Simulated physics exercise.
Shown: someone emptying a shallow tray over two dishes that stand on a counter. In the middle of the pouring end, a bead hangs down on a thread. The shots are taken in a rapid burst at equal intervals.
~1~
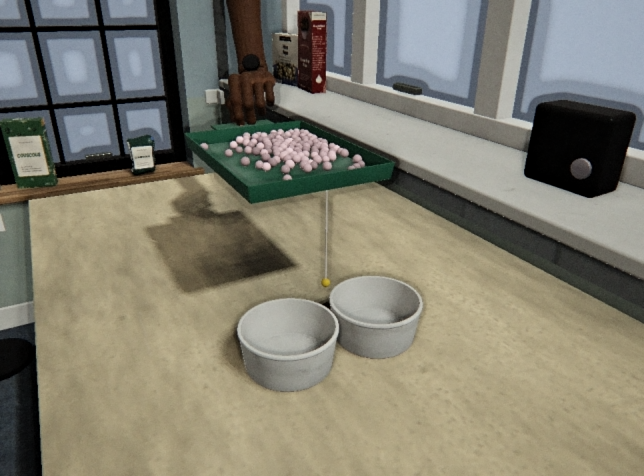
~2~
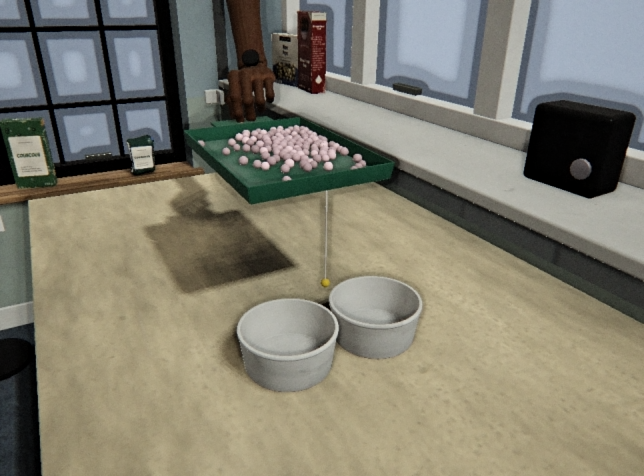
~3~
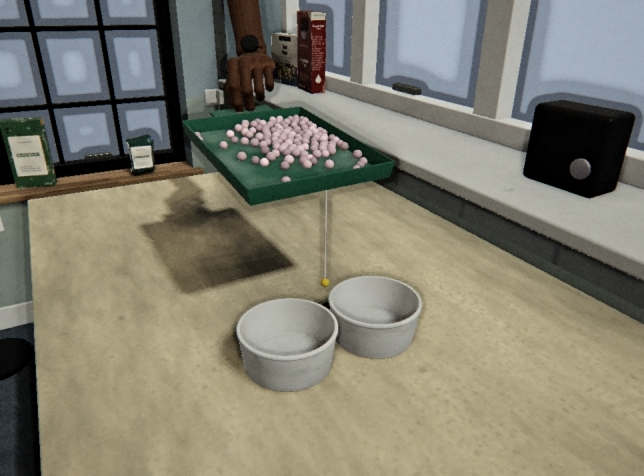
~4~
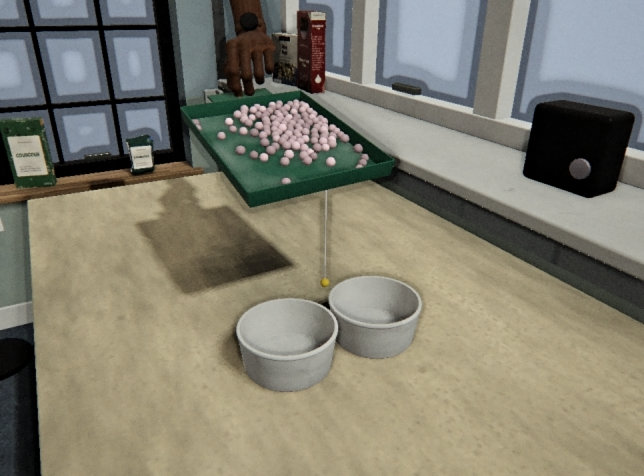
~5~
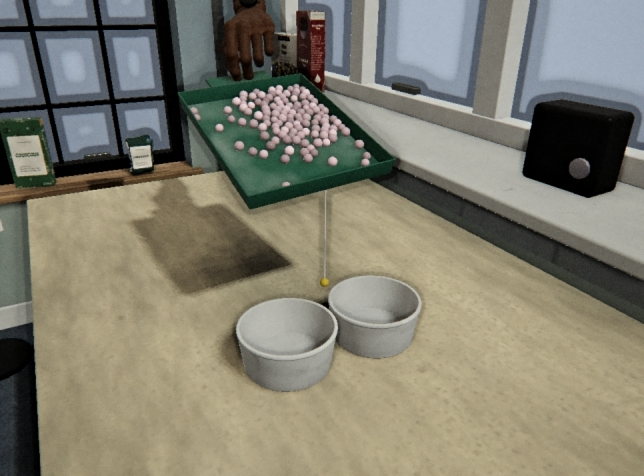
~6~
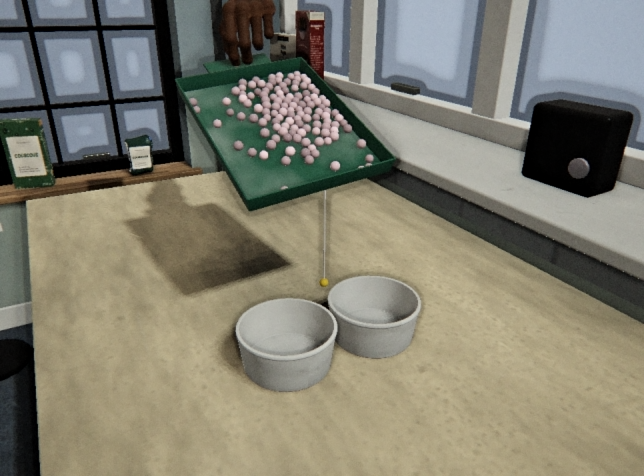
To begin with, a green tray of small pink balls sits nearly level above two pale dishes on a counter, a yellow bead hanging from its near edge. A brown hand behind the tray rises as the far side lifts, tilting it steadily more steeply, and the balls shift slightly.
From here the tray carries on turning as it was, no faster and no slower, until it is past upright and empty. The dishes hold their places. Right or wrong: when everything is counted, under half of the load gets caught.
Wrong.
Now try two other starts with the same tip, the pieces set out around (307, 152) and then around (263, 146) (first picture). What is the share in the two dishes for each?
It's 90 percent the first time and 80 percent the second.
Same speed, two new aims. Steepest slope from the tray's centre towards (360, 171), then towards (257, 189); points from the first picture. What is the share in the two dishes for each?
Lab note: Try 1 = 40 %, try 2 = 50 %.
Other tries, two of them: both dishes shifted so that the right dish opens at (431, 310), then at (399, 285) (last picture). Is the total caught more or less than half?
First try: A minority; second try: A minority.
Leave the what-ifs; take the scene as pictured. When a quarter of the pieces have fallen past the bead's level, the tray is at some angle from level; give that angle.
About 75 degrees.
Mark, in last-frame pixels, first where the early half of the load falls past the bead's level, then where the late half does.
Near (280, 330) to start, and near (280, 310) afterwards.
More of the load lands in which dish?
That would be the leftward one.
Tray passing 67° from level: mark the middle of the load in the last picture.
I'd put the middle close to (285, 198).
Just after the last frame, tray tipped steeply; roughly two thirds on the tray; about a tenth in the left dish; just a few outside both; roughly a quarter in the air.
A moment on, tray tipped past a quarter turn; roughly a quarter on the tray; roughly a third in the left dish; just a few in the right dish; roughly a quarter outside both; roughly a quarter in the air.
Further on, tray tipped past a quarter turn; the larger part in the left dish; just a few in the right dish; roughly a quarter outside both.
When it is over, tray tipped past a quarter turn; the larger part in the left dish; just a few in the right dish; roughly a quarter outside both.
